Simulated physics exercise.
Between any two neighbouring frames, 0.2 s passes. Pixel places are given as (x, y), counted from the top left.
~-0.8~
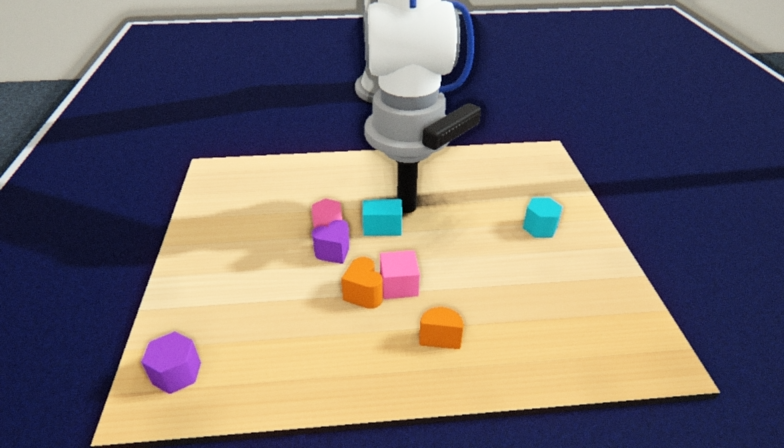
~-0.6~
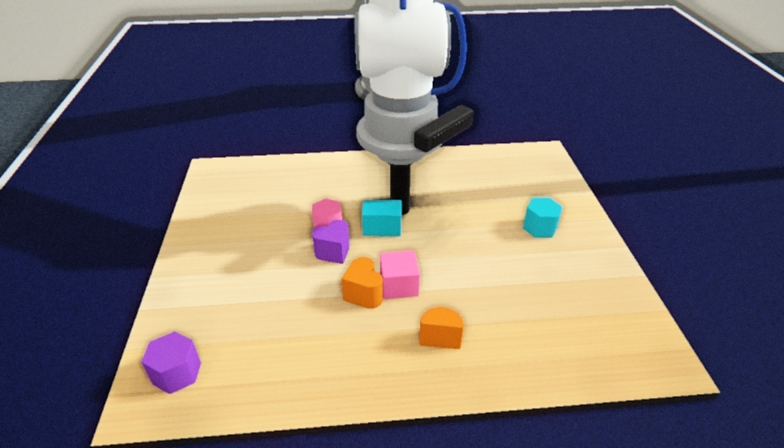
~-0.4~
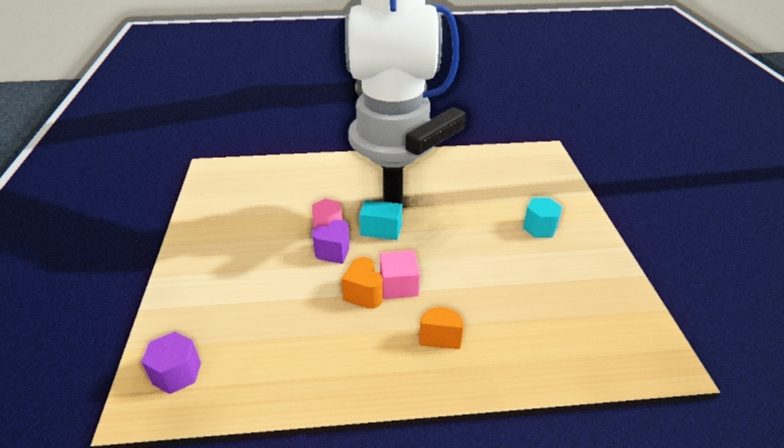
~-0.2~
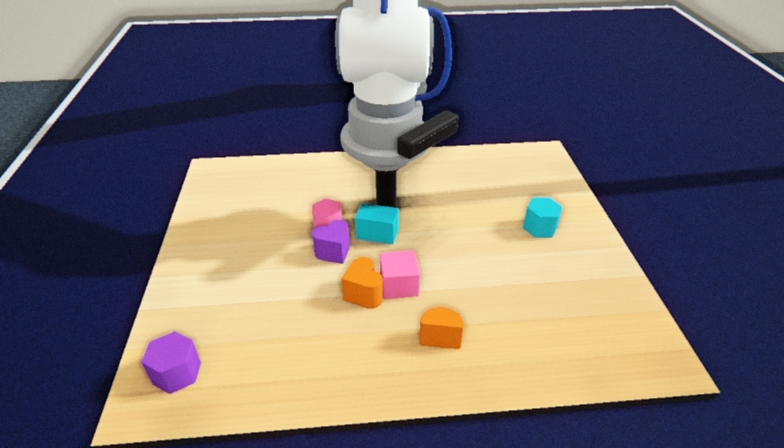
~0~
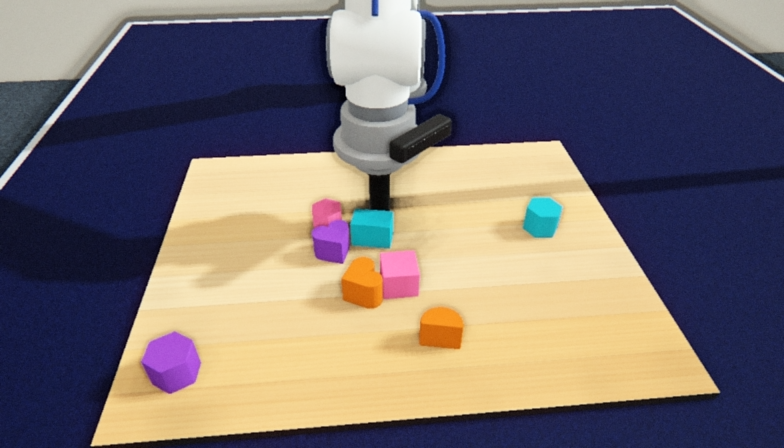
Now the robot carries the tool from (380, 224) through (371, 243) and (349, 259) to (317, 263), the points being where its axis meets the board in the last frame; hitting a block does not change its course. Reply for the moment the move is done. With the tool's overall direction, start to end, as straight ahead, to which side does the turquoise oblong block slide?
Leftward.
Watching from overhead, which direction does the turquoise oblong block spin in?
Prediction: Counterclockwise.
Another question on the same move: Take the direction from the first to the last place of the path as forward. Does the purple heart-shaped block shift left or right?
Measured against the direction from start to end, the purple heart-shaped block shifts toward the right-hand side.
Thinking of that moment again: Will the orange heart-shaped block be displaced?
Yes, that is what happens.
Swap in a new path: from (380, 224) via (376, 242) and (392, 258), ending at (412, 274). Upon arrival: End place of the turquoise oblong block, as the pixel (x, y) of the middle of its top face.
Its top middle: (365, 243).
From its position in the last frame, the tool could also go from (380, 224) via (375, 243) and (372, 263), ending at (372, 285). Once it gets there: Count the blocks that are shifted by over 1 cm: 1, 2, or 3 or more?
Counting only shifts above 1 cm, I get three or more blocks.
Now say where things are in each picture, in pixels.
The first picture shows tool's lower end (407, 208); pink hexagonal block (326, 207); purple heart-shaped block (332, 231); orange heart-shaped block (363, 272); turquoise oblong block (382, 207).
The second picture shows tool (400, 210); blocks still.
The third picture shows tool (393, 213); turquoise oblong block (381, 209).
The fourth picture shows tool (386, 216); turquoise oblong block (377, 213).
The fifth picture shows tool (380, 220); pink hexagonal block (326, 207); purple heart-shaped block (332, 231); orange heart-shaped block (363, 272); turquoise oblong block (372, 217).
On the path given first. One third of the way, tool (370, 239); purple heart-shaped block (330, 232); turquoise oblong block (363, 238).
Two thirds of the way, tool (347, 254); purple heart-shaped block (322, 232); orange heart-shaped block (362, 279); turquoise oblong block (354, 253), turned 20° anticlockwise.
At the end, tool (316, 259); pink hexagonal block still; purple heart-shaped block (297, 230), turned 40° clockwise; orange heart-shaped block (362, 279); turquoise oblong block (354, 254), turned 25° anticlockwise.
